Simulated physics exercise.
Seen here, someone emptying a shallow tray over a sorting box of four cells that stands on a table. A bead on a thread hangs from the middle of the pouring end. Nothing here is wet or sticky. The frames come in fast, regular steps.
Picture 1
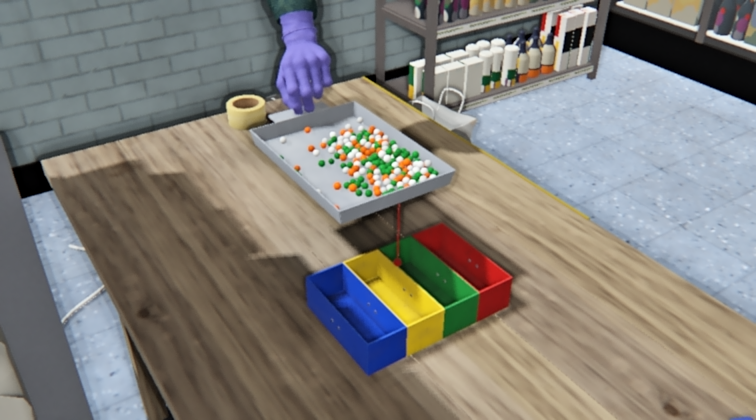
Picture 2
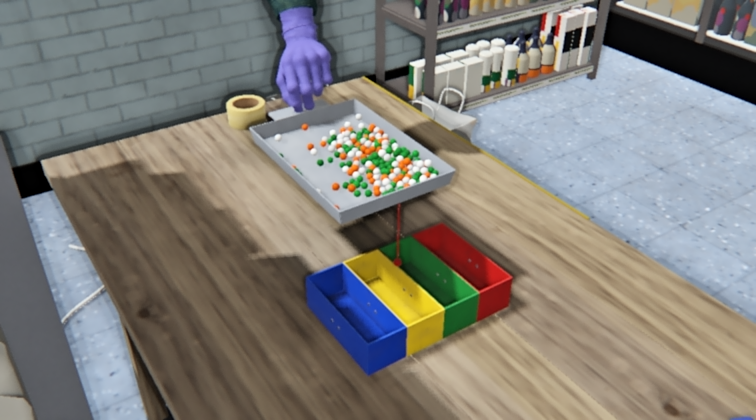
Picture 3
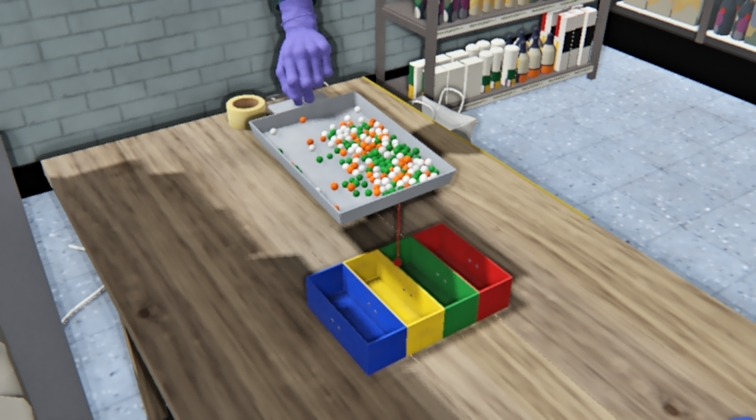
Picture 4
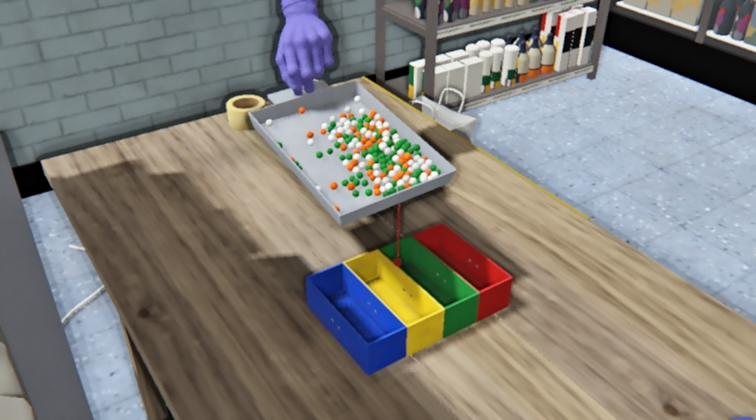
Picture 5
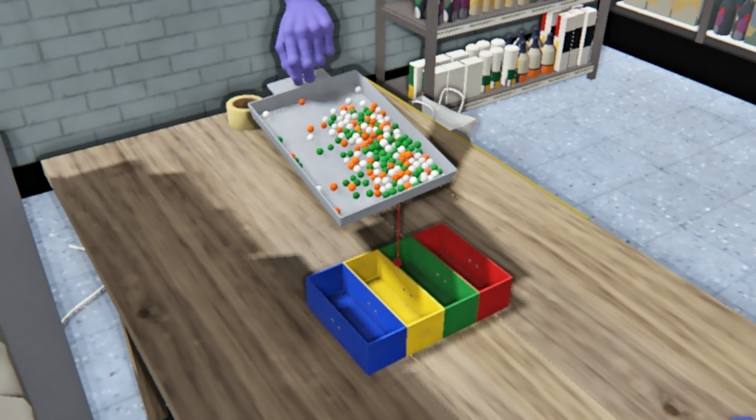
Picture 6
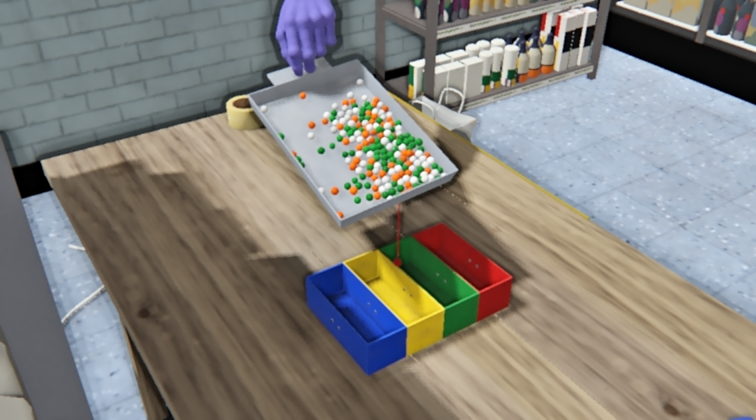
A purple-gloved hand reaches over a wooden table in a room with a grey brick wall and shelves, seen from above by a still camera. Below it, a shallow grey tray of orange, green and white beads sits above a box with blue, yellow, green and red cells. The tray's far end rises gradually, tilting it toward the box, while the beads shift slightly.
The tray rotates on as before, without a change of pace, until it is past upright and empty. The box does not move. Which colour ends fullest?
Most goes to the blue cell.
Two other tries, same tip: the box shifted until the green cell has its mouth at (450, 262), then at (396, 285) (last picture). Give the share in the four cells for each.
Roughly 60 per cent, and 90 per cent.
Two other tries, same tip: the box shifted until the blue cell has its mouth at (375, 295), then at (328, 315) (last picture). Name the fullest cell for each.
One: That blue cell. Two: The cell in yellow.
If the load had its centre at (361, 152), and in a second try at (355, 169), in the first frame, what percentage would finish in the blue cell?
The first gives 50 %, the second 60 %.
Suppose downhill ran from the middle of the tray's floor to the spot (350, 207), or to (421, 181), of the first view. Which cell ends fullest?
First that blue cell, then the red one.
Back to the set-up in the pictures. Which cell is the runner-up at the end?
In second place: The yellow cell.
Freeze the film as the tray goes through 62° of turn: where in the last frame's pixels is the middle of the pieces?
Roughly at (383, 189).
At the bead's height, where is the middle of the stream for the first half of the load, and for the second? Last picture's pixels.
Around (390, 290) and then (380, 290).
Just after the last frame, tray tipped steeply; almost all on the tray; just a few in the yellow cell; just a few in the blue cell; about a tenth falling or outside the box.
A moment on, tray tipped past a quarter turn; about a tenth on the tray; roughly a third in the blue cell; roughly a quarter in the yellow cell; about a tenth in the green cell; just a few in the red cell; roughly a quarter falling or outside the box.
Further on, tray tipped past a quarter turn; roughly half in the blue cell; roughly a quarter in the yellow cell; about a tenth in the green cell; just a few in the red cell; about a tenth falling or outside the box.
When it is over, tray tipped past a quarter turn; roughly half in the blue cell; roughly a quarter in the yellow cell; about a tenth in the green cell; just a few in the red cell; about a tenth outside the box.
